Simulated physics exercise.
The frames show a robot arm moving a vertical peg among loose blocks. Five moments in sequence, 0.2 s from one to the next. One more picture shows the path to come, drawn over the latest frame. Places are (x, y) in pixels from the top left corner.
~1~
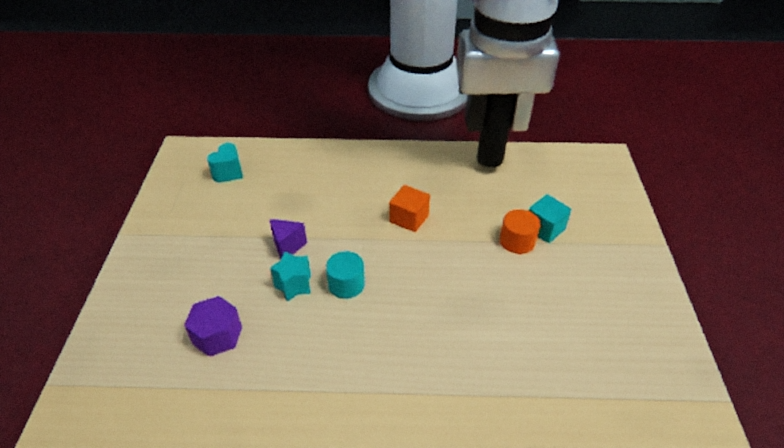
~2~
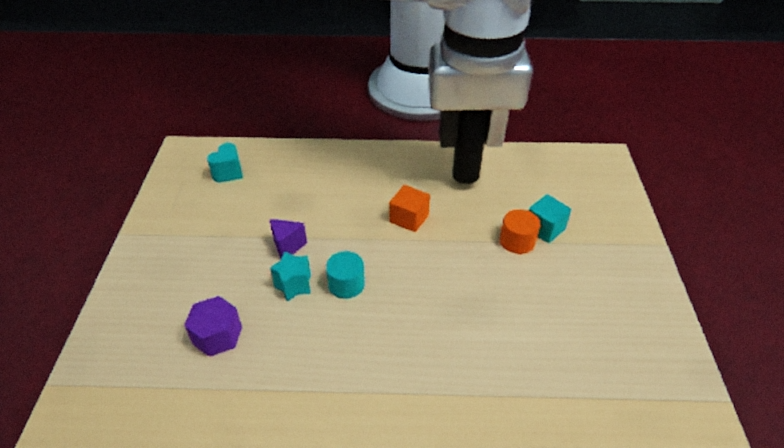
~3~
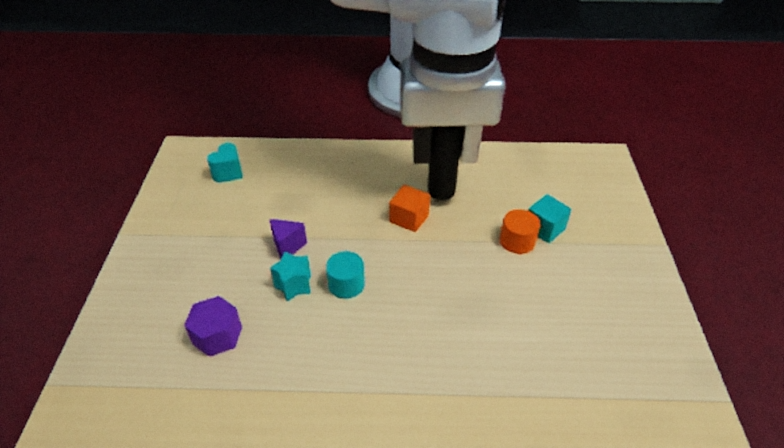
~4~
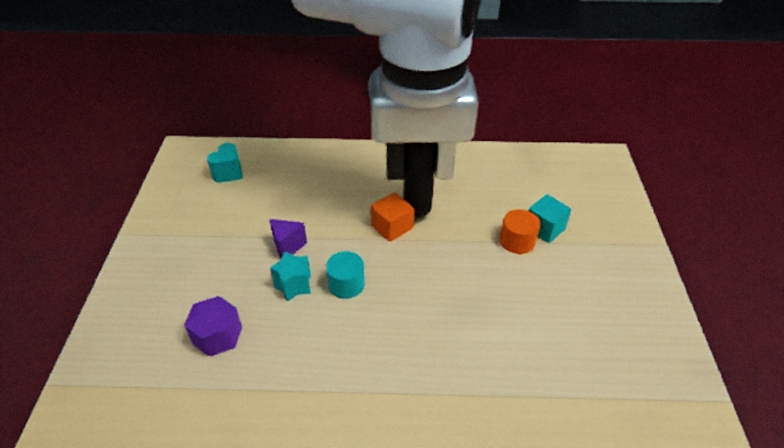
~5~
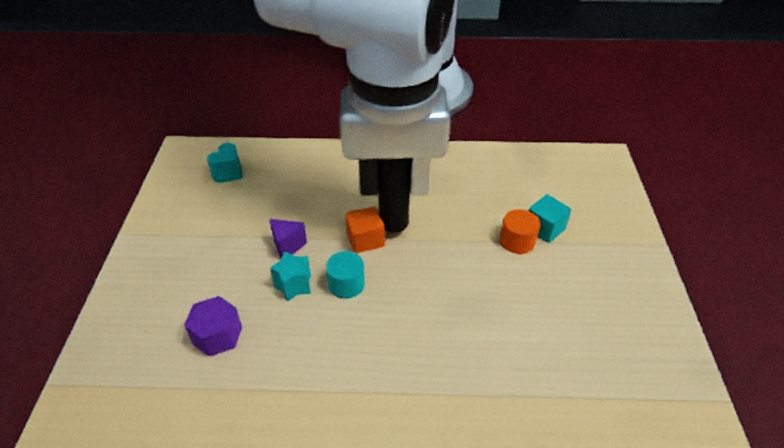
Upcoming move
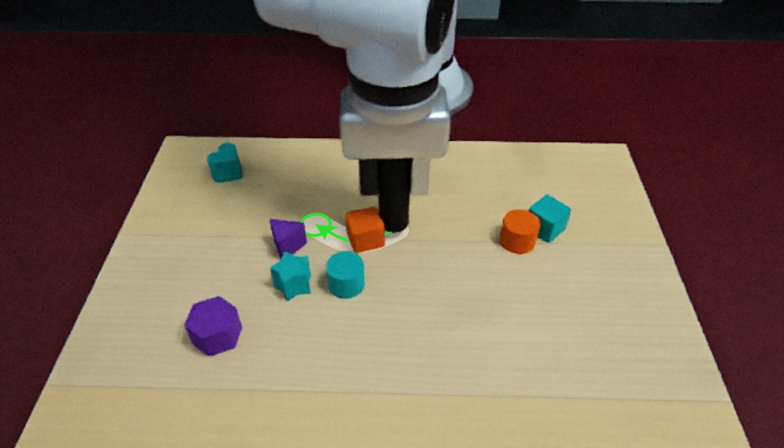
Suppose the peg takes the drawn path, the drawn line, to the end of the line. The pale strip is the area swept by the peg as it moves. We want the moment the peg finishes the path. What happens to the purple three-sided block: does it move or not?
At the end of the path, it will still be in place.
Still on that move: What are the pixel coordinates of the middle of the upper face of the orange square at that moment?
Its top middle will sit at (313, 235).
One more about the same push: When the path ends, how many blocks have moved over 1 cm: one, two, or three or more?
Total: One.
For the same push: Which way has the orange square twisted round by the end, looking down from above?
Answer: Against the clock.
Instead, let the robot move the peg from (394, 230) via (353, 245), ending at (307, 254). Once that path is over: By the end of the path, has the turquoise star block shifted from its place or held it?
That one moves away.
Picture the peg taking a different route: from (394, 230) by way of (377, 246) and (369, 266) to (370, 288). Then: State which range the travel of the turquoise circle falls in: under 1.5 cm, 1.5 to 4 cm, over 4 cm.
That one ends up 1.5 to 4 cm from where it is now.
Drawn move, from (394, 230) through (367, 240) and (339, 237) to (315, 225).
On the path given first. One third of the way, peg (367, 233); orange square (336, 231).
Two thirds of the way, peg (338, 229); orange square (313, 235), turned 35° anticlockwise.
At the end, peg (314, 217); purple three-sided block still; orange square (313, 235), turned 35° anticlockwise.
